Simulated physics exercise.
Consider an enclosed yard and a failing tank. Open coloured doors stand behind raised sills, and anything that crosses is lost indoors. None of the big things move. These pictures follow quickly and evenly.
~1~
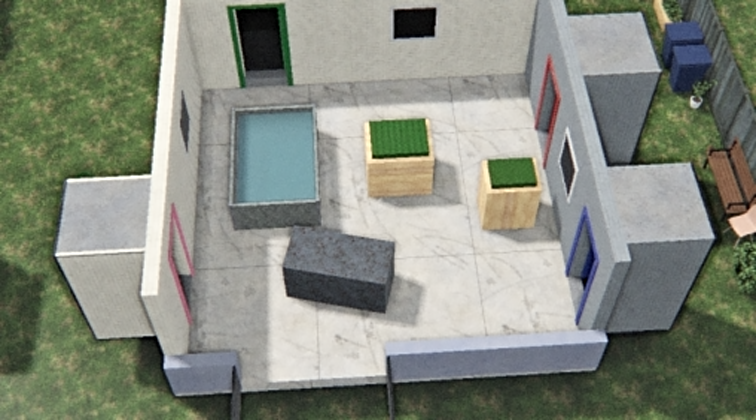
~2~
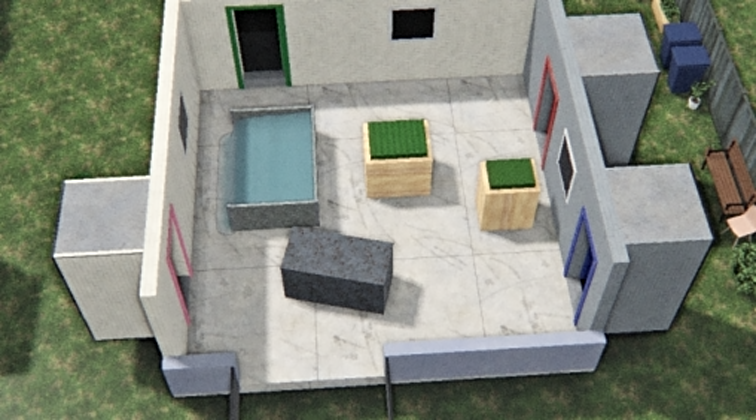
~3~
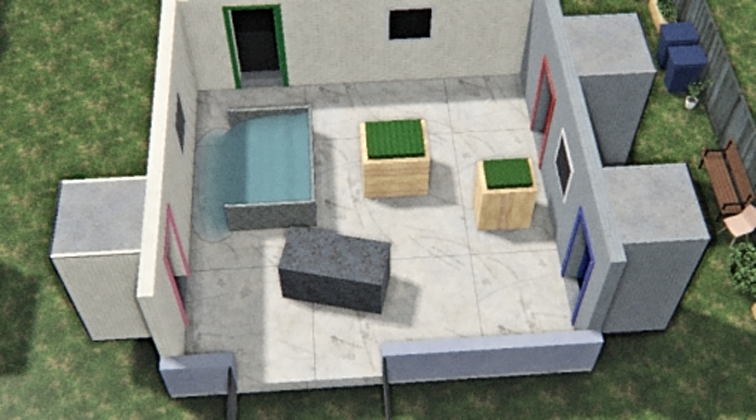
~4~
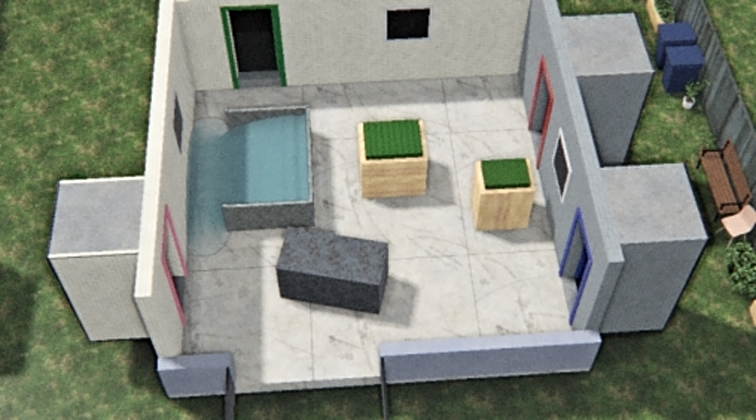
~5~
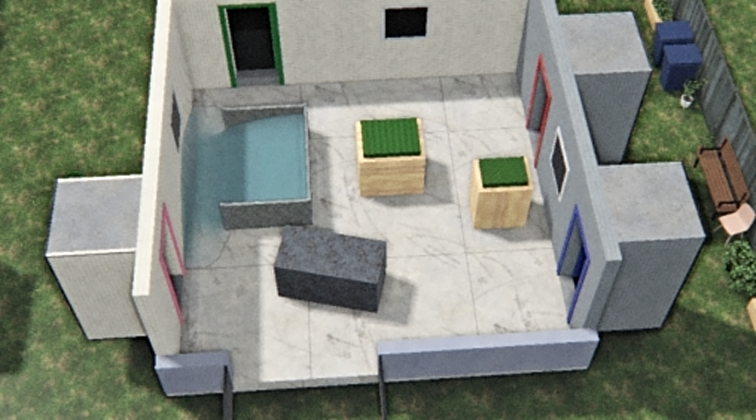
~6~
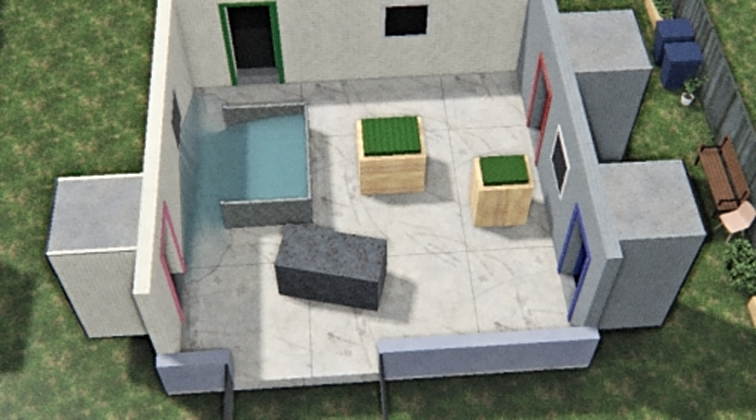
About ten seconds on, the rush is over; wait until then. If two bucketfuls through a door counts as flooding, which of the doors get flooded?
The green door does not get flooded; the red door gets flooded; the pink door does not get flooded; the blue door does not get flooded.
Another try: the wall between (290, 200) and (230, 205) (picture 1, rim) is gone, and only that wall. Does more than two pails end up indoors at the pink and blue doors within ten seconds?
My reading: The pink door passes that mark, the blue door stays under.
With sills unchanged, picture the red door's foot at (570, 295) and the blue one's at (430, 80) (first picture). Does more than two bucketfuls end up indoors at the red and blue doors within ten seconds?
As I see it, the red door remains below the limit, and the blue door remains below the limit.
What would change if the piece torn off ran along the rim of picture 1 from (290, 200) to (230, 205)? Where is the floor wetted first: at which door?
It's the door marked pink.
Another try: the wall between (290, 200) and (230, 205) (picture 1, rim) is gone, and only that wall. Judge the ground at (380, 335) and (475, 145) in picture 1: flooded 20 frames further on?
Unwetted, then unwetted.
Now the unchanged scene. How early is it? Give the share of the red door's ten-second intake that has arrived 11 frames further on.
It should be near 0 percent of the ten-second total.
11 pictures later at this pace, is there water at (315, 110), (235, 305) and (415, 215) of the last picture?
Result, in that order: Wetted / wetted / not wetted.
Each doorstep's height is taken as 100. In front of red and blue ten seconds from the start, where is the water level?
In order: Roughly 220 and 160 in a hundred.
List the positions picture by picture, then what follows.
The first frame shows still water in the open tank at (274, 156).
In the second frame, water pours out at (236, 174) and has run to (231, 233).
In the third frame, water pours out at (233, 175) and has run to (213, 239).
In the fourth frame, the front is at (194, 251), out from the gap at (231, 176).
In the fifth frame, the front is at (185, 266), out from the gap at (229, 175).
In the sixth frame, water pours out at (229, 173) and has run to (185, 281).
A moment on, water covers 20 % of the floor; the green door wet at the sill, nothing in, the red door not reached, the pink door wet at the sill, nothing in, the blue door not reached.
Next, water covers 30 % of the floor; the green door wet at the sill, nothing in, the red door not reached, the pink door under two buckets in, the blue door not reached.
Then, water covers 50 % of the floor; the green door wet at the sill, nothing in, the red door not reached, the pink door under two buckets in, the blue door not reached.
Later, water covers 65 % of the floor; the green door wet at the sill, nothing in, the red door over two buckets in, the pink door under two buckets in, the blue door not reached.
In the end, water covers 85 % of the floor; the green door wet at the sill, nothing in, the red door far over two buckets in, the pink door under two buckets in, the blue door under two buckets in.
